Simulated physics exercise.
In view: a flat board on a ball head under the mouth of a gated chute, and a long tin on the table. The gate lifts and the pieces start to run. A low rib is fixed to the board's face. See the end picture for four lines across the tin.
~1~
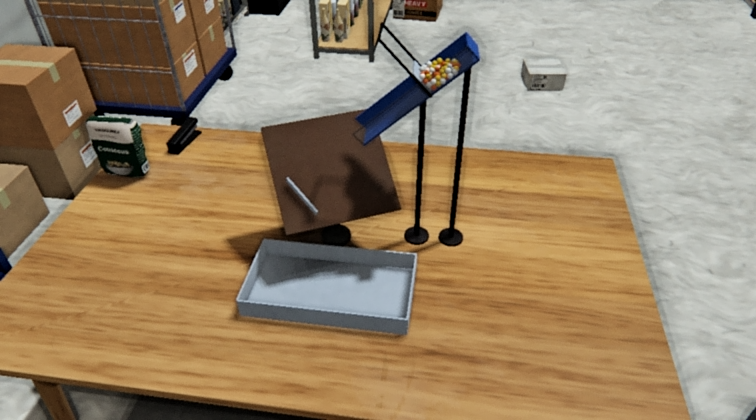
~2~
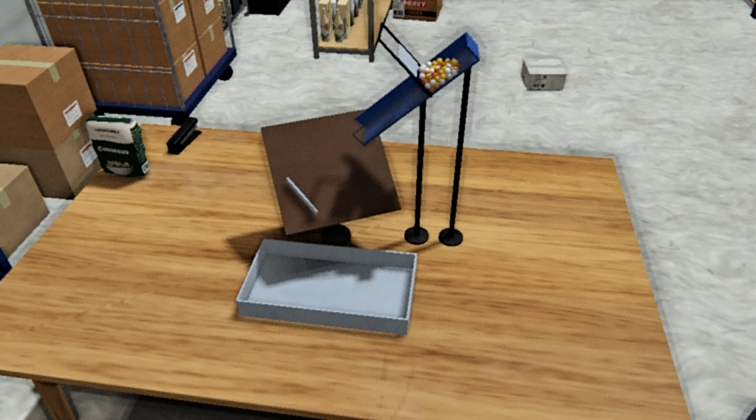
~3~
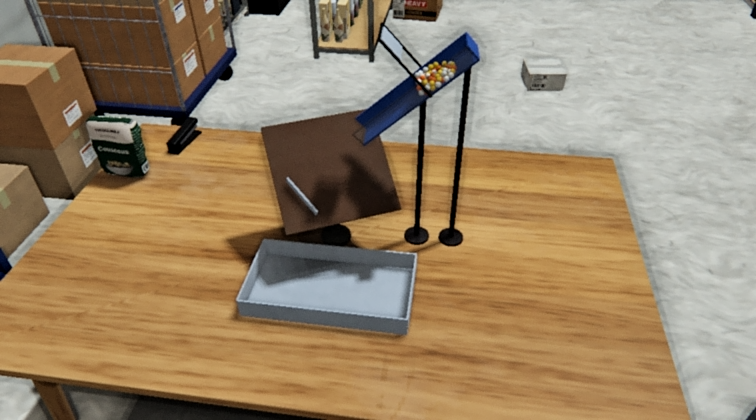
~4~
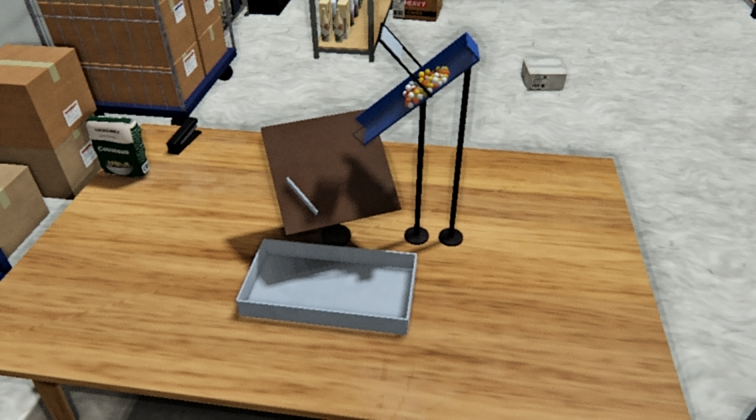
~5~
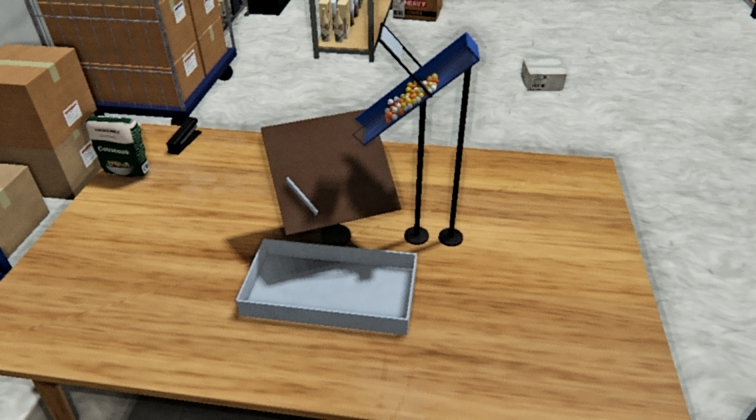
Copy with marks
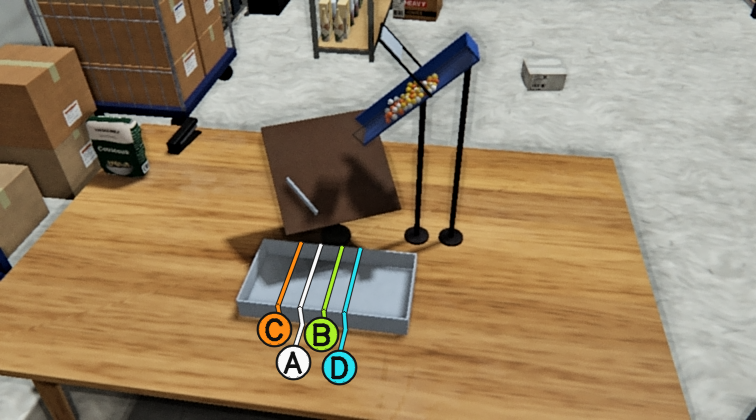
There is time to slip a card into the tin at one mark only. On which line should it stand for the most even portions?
I would pick line D.
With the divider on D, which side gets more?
The left side.
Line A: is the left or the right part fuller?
More lands on the right.
On the marked copy, line A crosses the front rim at (300, 307); line B crosses the front rim at (323, 310); line C crosses the front rim at (278, 305); line D crosses the front rim at (344, 312).
For line A, of what is caught, a stray few on the left of the divider, nearly all on the right.
For line B, of what is caught, a small part on the left of the divider, most on the right.
For line C, of what is caught, a stray few on the left of the divider, nearly all on the right.
For line D, of what is caught, about two thirds on the left of the divider, about a third on the right.
